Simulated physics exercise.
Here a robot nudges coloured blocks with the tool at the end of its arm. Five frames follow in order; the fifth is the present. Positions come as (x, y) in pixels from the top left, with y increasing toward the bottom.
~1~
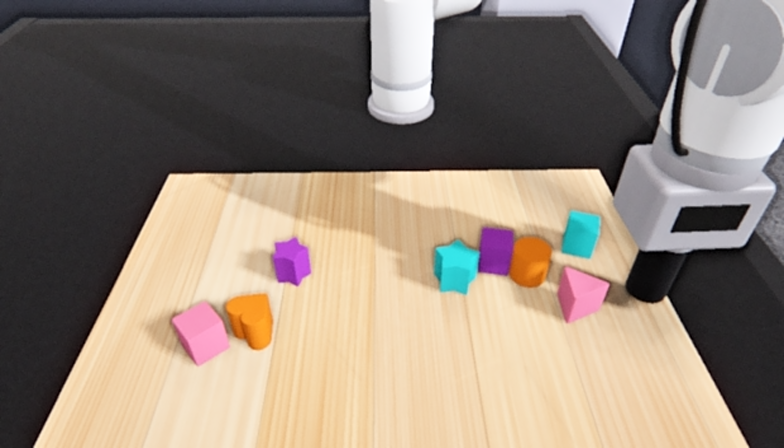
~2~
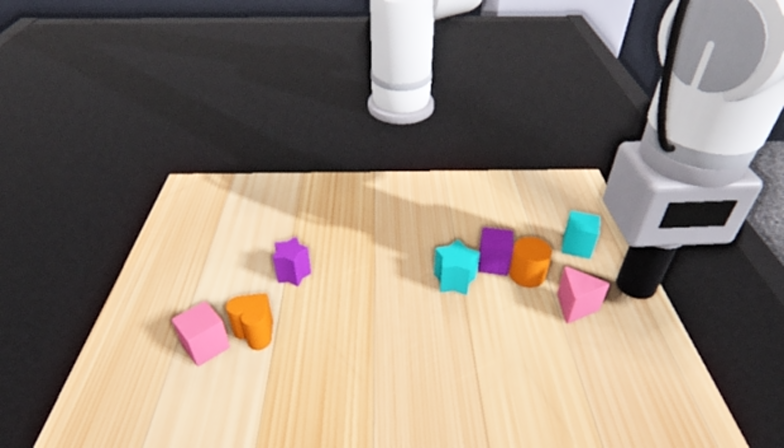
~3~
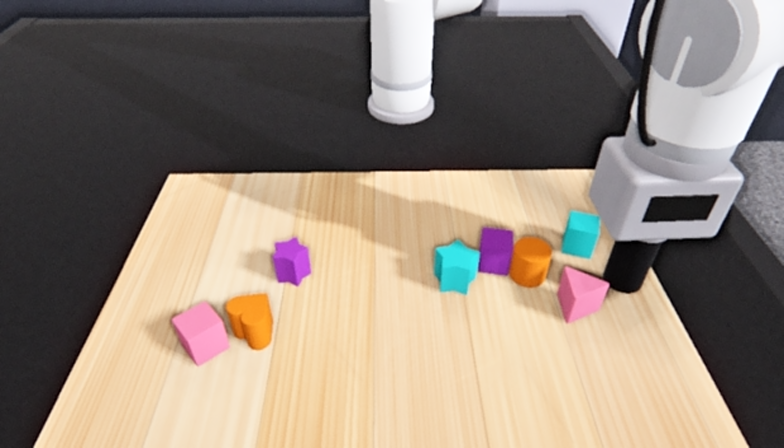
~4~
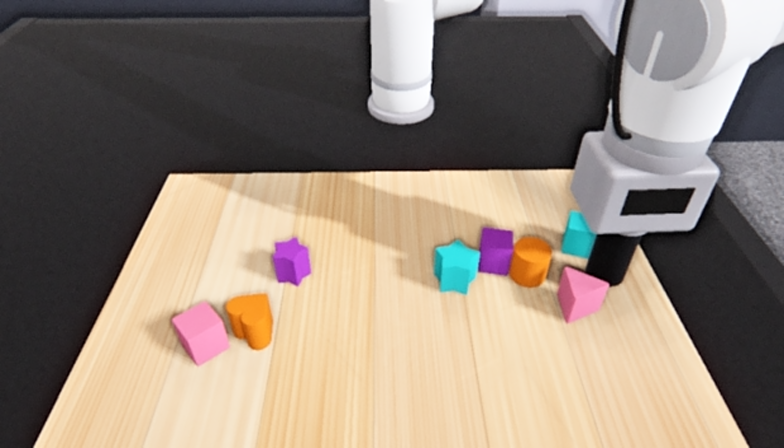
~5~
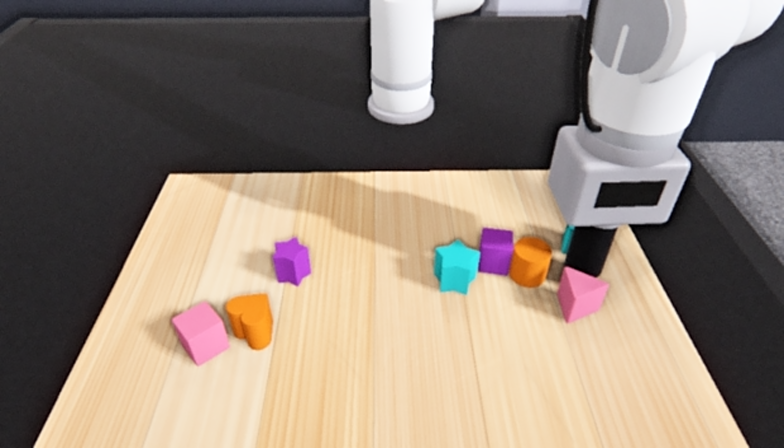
At the start, coloured blocks sit scattered on a light wooden board, with a robot arm's black tool at the right edge, beside a pink triangular block. The arm then glides a short way left and slightly up, passing in front of the turquoise cube and partly hiding it, while the blocks stay still.
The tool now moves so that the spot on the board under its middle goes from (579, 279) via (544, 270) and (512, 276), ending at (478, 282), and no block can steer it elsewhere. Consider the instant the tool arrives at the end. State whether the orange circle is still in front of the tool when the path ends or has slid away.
I expect it to be in front.
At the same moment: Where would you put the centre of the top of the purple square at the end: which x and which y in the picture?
It will likely be found at (468, 233).
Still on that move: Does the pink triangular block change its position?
No, that is not what happens.
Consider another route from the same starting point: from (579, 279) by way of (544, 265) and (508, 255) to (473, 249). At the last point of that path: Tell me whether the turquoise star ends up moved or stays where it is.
Shifted.
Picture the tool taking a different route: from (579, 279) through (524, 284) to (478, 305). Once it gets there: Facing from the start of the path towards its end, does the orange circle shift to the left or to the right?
Over to the right.
The first path, step by step. One third of the way, tool at (547, 259); purple square at (485, 238), turned 35° clockwise; orange circle at (516, 251).
Two thirds of the way, tool at (514, 265); turquoise star at (441, 256); purple square at (470, 234), turned 70° clockwise; orange circle at (481, 256).
At the end, tool at (480, 271); turquoise star at (409, 256), turned 20° anticlockwise; purple square at (468, 233), turned 75° clockwise; orange circle at (445, 260); pink triangular block still; turquoise square still.
